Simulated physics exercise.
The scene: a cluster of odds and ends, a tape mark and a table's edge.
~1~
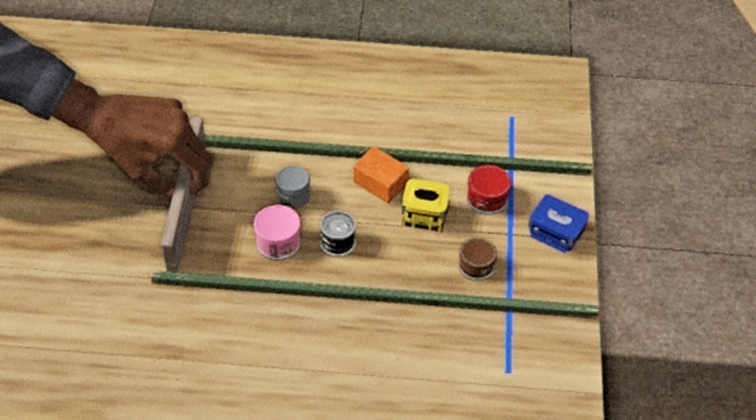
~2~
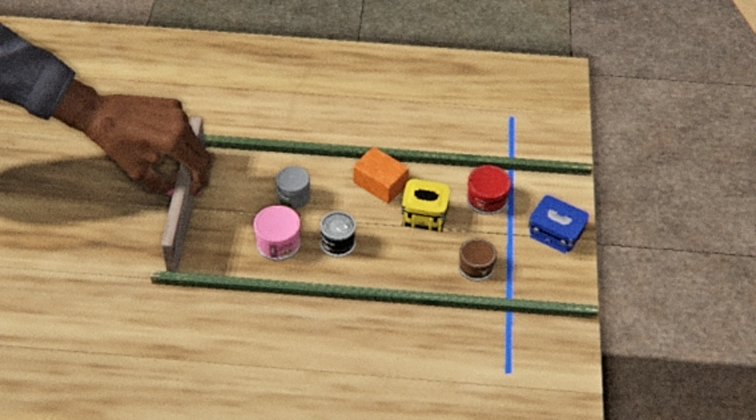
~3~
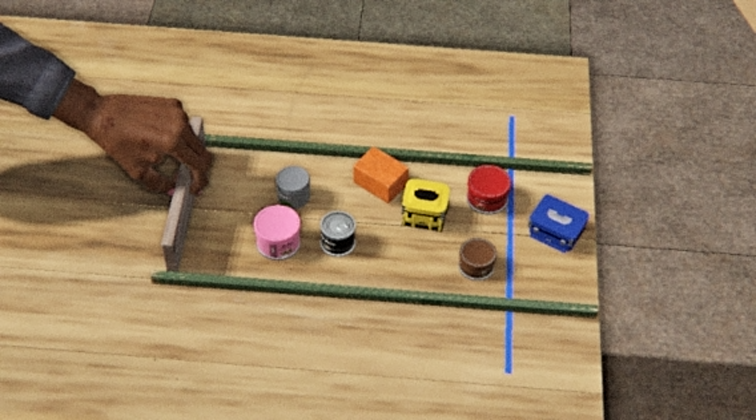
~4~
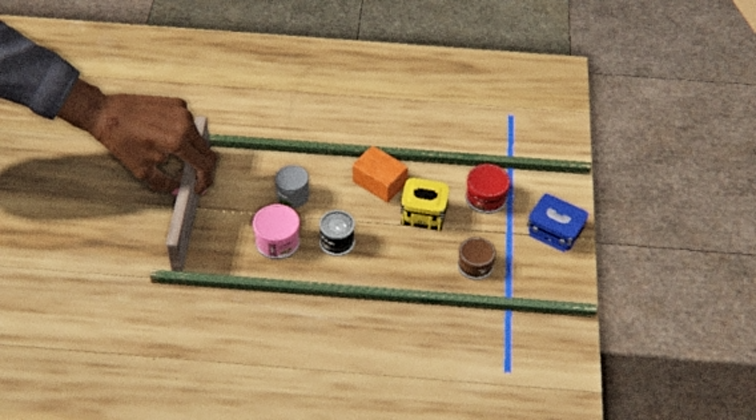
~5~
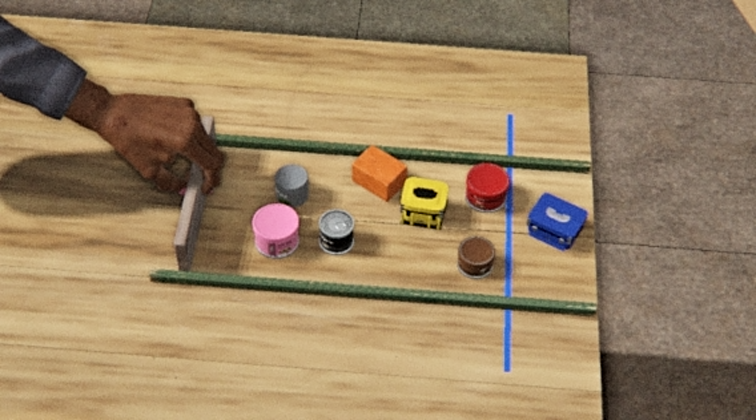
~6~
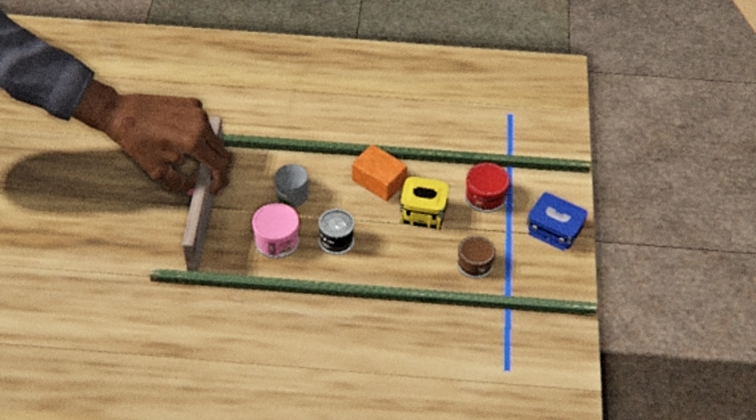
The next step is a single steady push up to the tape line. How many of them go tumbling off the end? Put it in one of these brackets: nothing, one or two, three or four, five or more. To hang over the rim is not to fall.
Bracket: One or two.
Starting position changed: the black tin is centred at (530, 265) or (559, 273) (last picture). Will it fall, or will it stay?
The black tin stays in place, then stays in place.
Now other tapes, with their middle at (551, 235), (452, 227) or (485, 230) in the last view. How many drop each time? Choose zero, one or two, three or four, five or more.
Five or over; not one; none.
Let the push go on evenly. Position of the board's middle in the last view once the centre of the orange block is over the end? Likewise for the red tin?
When the orange block crosses, the middle is near (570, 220); when the red tin crosses, near (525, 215).
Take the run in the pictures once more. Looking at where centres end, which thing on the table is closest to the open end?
That's the red tin.
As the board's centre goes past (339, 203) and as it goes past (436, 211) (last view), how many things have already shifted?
That gives 3 for the first and 7 for the second.
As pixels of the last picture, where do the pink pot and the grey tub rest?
They end up close to (532, 256) and (526, 212).
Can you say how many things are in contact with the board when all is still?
Contact count: 3.
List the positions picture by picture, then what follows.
In the first frame, blue case (558, 224); red tin (488, 190); brown pot (477, 260); board (185, 194); tape (510, 234).
In the second frame, red tin (488, 190); board (185, 194).
In the third frame, brown pot (477, 259); orange block (381, 175).
In the fourth frame, blue case (557, 224); grey tub (292, 187).
In the fifth frame, red tin (487, 188); black tin (337, 232).
In the sixth frame, blue case (556, 222); red tin (487, 188); brown pot (476, 257); board (205, 193); tape (509, 232).
Soon after, none off yet; blue case at rest near (556, 222); red tin at rest near (487, 188); brown pot at rest near (476, 257).
Then, none off yet; blue case at rest near (556, 222); red tin moving near (491, 186); brown pot moved a little near (494, 263).
By the end, the number that fall off is one or two; fallen, blue case.
